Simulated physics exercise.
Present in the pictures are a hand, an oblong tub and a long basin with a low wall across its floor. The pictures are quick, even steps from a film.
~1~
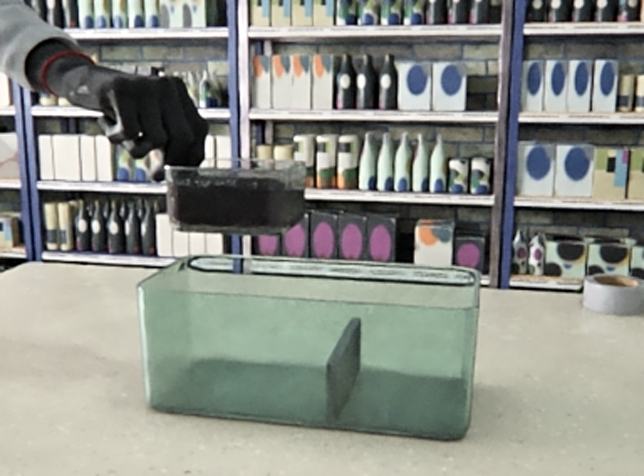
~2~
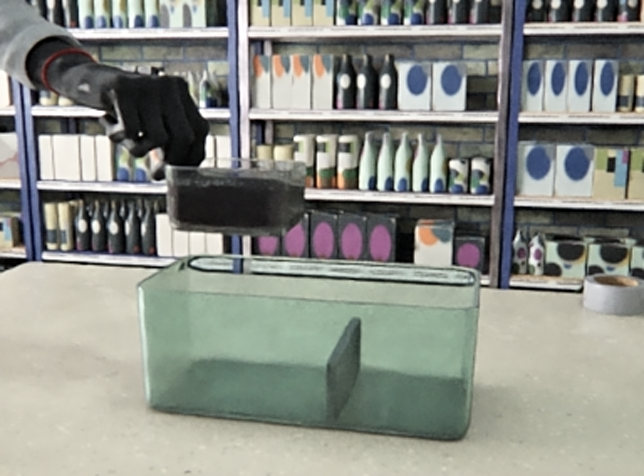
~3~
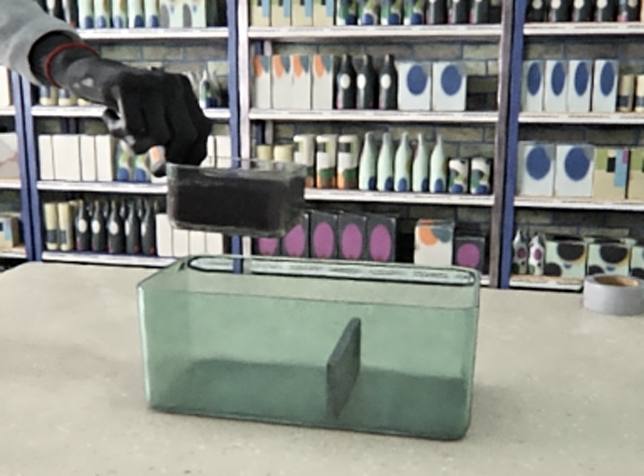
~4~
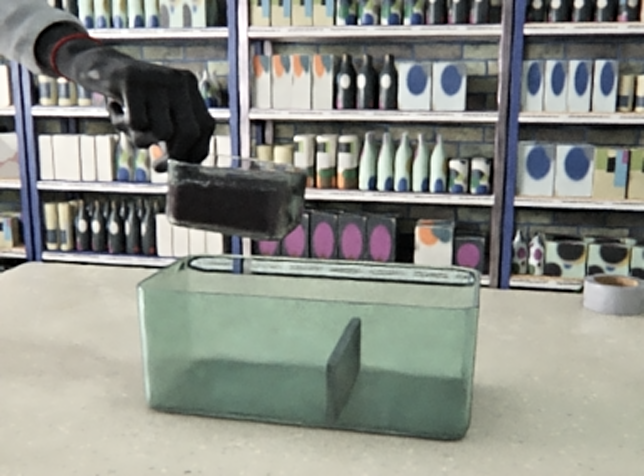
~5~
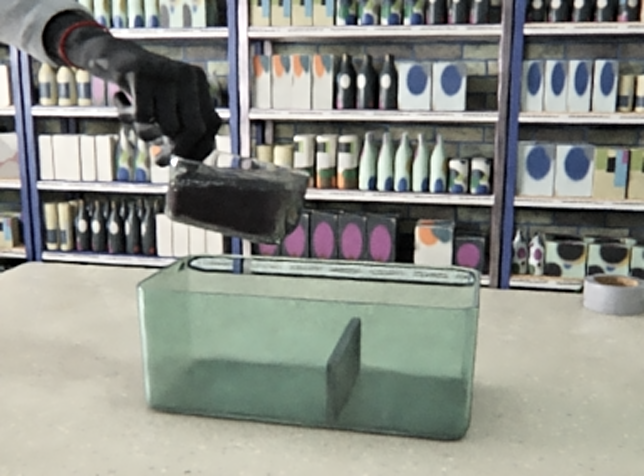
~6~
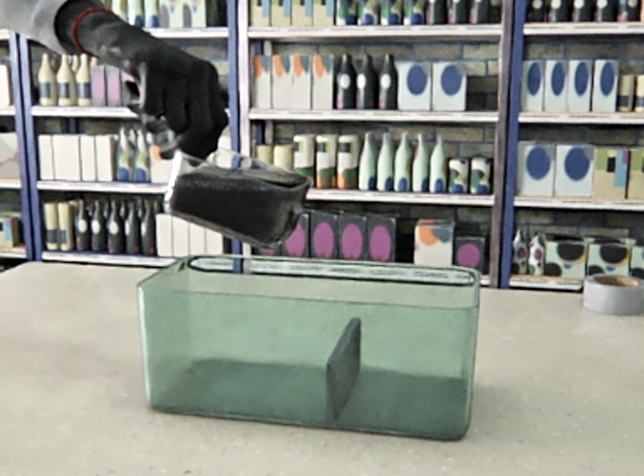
In the video, a dark-gloved hand holds a small clear oblong tub of dark liquid above a long greenish basin with a low wall across its floor, then gradually tilts the tub so its right end dips lower.
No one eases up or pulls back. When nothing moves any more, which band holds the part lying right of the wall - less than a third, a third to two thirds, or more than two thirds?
It falls in the band a third to two thirds.
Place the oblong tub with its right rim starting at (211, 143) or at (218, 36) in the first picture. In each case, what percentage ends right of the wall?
First try 0 %, second try 0 %.
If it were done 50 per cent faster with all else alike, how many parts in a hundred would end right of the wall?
Result: Roughly 45 %.
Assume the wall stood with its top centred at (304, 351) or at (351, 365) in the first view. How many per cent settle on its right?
That'd be about 80 percent for the first and about 60 percent for the other.
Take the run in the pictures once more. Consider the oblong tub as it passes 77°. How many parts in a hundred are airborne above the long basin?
About 25 per cent.
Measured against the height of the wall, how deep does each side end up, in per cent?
Near 10 on the left, 30 on the right.
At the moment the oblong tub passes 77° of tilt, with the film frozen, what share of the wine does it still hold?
Around 30 in a hundred has not poured out yet.
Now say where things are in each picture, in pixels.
In the first frame, it leans 0°; its right rim is at (297, 168); the wine meets the walls at (185, 173) and (296, 176); the long basin's rim runs from (163, 271) to (478, 290); the wall's top is at (345, 340).
In the second frame, it leans 1°; its right rim is at (297, 169); the wine meets the walls at (185, 172) and (297, 176).
In the third frame, it leans 3°; its right rim is at (298, 171); the wine meets the walls at (186, 172) and (297, 177).
In the fourth frame, it leans 6°; its right rim is at (299, 175); the wine meets the walls at (187, 172) and (299, 177).
In the fifth frame, it leans 11°; its right rim is at (301, 180); the wine meets the walls at (188, 172) and (301, 179).
In the sixth frame, it leans 17°; its right rim is at (302, 187); the wine meets the walls at (188, 173) and (304, 183); 1 per cent is over the edge.
A moment on, the oblong tub is tipped on its side and 30 per cent is still to pour, 8 is left of the wall and 35 right of it.
Next, the oblong tub is tipped right over and 4 per cent is still to pour, 35 is left of the wall and 59 right of it.
Then the oblong tub is tipped right over and 0 per cent is still to pour, 40 is left of the wall and 60 right of it.
Later the oblong tub is tipped right over and 0 per cent is still to pour, 40 is left of the wall and 60 right of it.
Finally, 40 per cent lies left of the wall, 60 right of it and 0 outside.
